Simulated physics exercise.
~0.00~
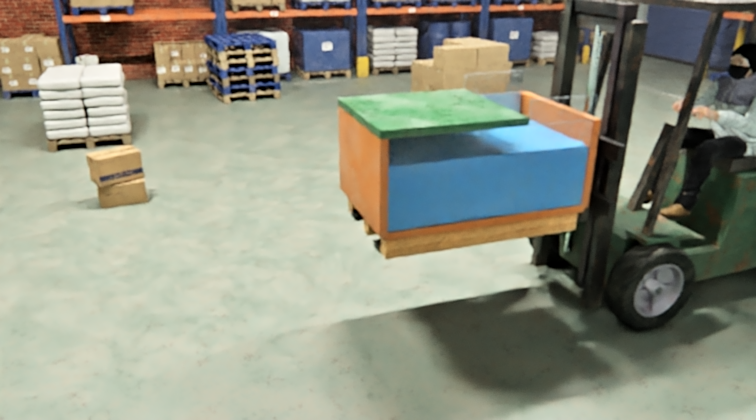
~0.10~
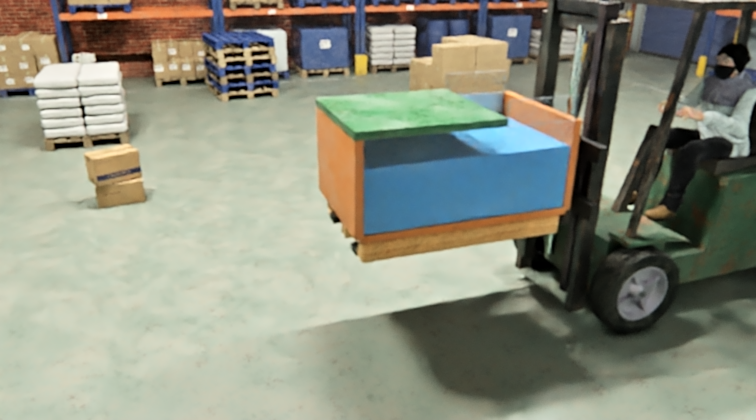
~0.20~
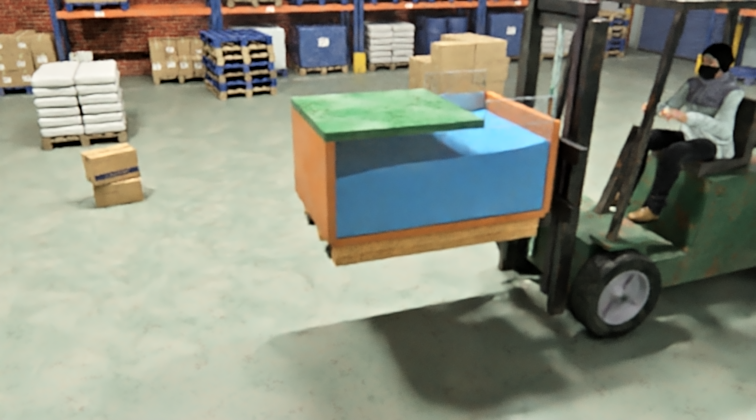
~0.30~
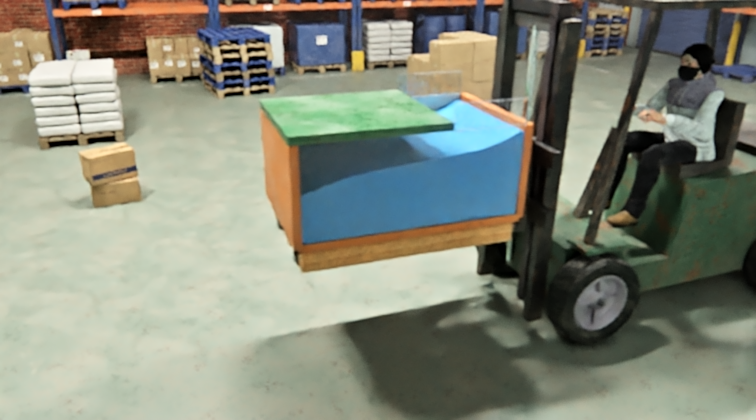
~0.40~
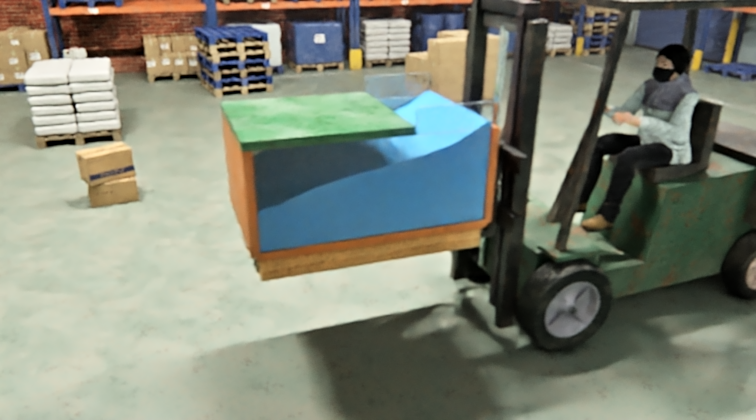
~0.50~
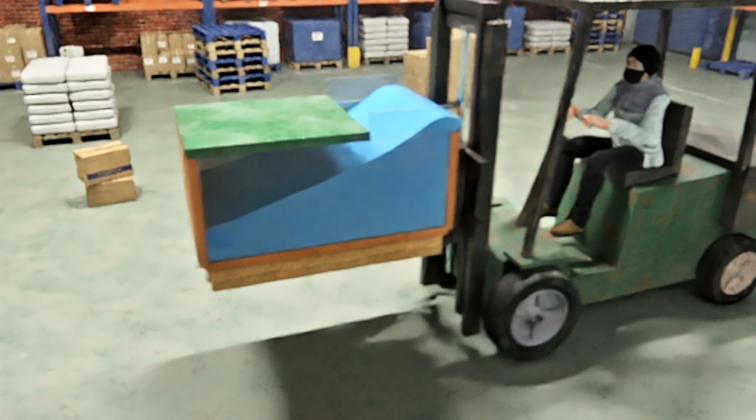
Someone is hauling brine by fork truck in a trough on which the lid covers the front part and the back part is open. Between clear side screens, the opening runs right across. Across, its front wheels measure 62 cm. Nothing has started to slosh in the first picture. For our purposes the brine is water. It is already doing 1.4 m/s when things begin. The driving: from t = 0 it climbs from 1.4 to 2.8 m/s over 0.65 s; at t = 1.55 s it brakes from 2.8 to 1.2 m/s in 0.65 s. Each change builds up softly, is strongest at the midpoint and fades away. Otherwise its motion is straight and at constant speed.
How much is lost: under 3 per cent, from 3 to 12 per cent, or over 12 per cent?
From 3 to 12 per cent.
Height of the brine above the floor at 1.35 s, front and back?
I'd say some 52 centimetres in front and some 26 centimetres behind.
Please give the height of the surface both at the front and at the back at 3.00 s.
About 26 cm in front, about 48 cm behind.
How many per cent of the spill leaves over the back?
Close to 100 per cent goes that way.
After 1.35 s the surface stands 53 cm on the front, 26 cm on the back; the loss stands at 5 per cent, over the back.
After 2.20 s the surface stands 51 cm on the front, 23 cm on the back; the loss stands at 5 per cent, over the back.
After 3.00 s the surface stands 27 cm on the front, 49 cm on the back; the loss stands at 6 per cent, over the back.
After 5.09 s the loss stands at 6 per cent, over the back, 26 of 406 litres.
